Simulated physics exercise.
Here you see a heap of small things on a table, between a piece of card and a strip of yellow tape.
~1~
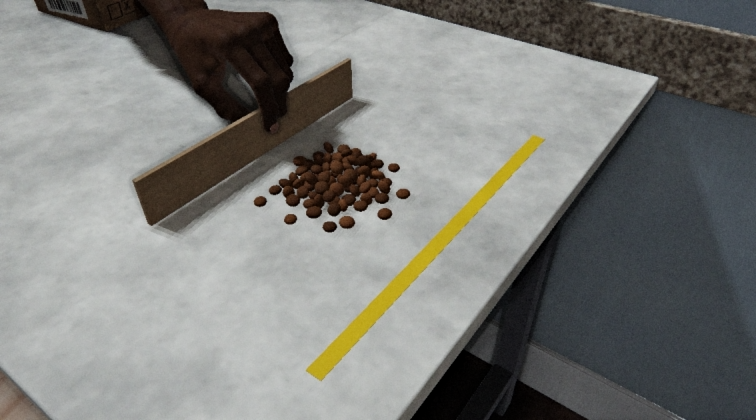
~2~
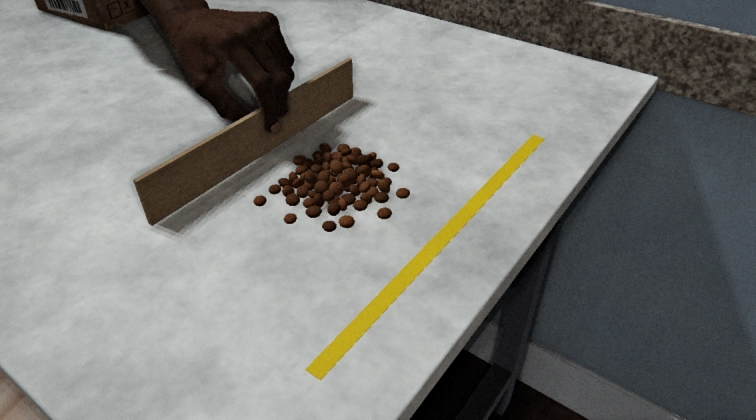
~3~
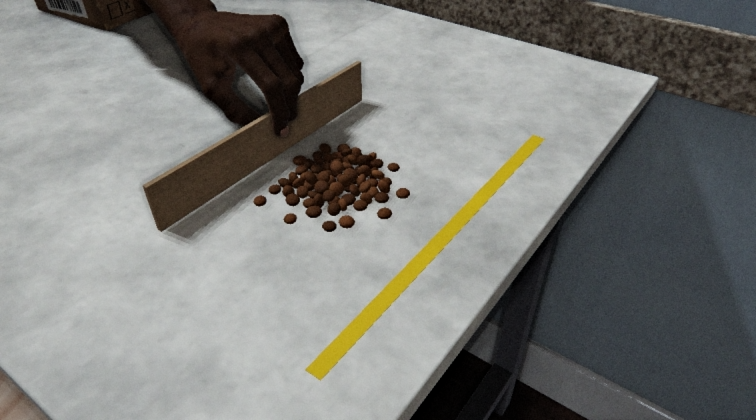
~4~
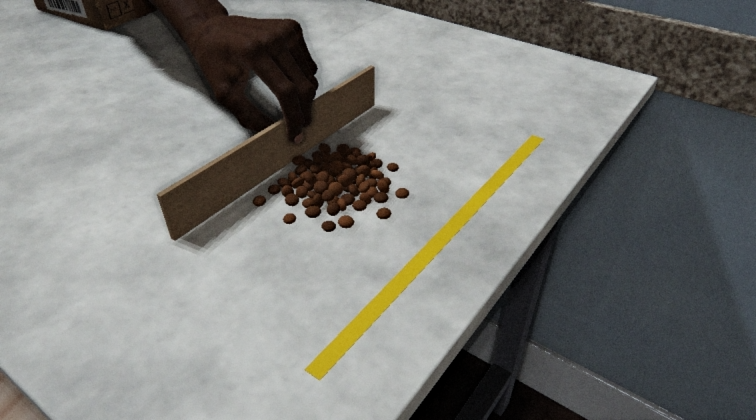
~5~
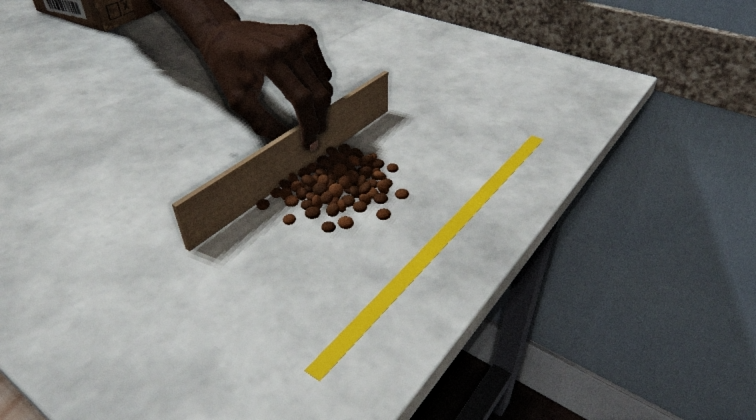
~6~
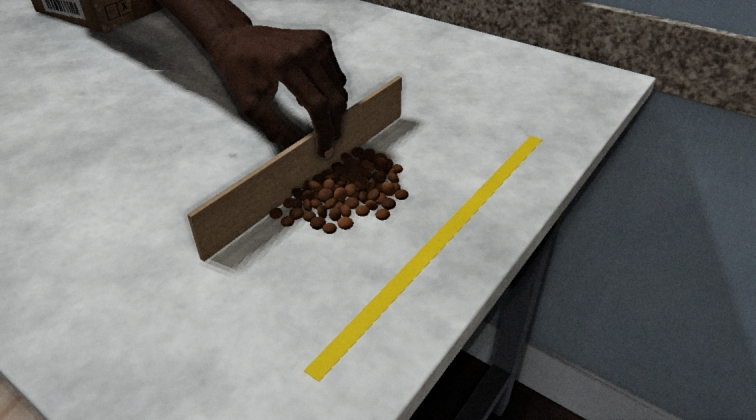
At the start, a hand holds a strip of brown card upright on a pale tabletop, behind a heap of small brown pieces, with yellow tape beyond. The hand then slides the card toward the heap, reaches it, and pushes the pieces a little way toward the tape.
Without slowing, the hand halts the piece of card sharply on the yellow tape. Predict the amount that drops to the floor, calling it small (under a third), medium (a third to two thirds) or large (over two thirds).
Small.
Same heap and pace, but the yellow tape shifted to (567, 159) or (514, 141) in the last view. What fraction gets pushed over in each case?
First try about 80 per cent, second about 10 per cent.
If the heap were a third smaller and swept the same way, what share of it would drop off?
I'd say close to 10 %.
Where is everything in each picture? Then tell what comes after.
The first picture shows piece of card near (160, 191), at rest; yellow tape near (531, 145), about a palm's width from the edge; edge at (515, 268); the heap near (342, 180), bits of dog kibble.
The second picture shows piece of card near (161, 191).
The third picture shows piece of card near (170, 196); the heap near (341, 180).
The fourth picture shows piece of card near (184, 205).
The fifth picture shows piece of card near (199, 215); the heap near (343, 182), a little pushed along.
The sixth picture shows piece of card near (214, 224); yellow tape near (529, 146); edge at (513, 268); the heap near (351, 188), the bulk pushed along.
Shortly afterwards, piece of card still moving, near (383, 163); heap all on the table, its front near (462, 239).
Next, piece of card stopped at the yellow tape; heap a little over the edge.
In the end, piece of card stopped at the yellow tape; heap a little over the edge.
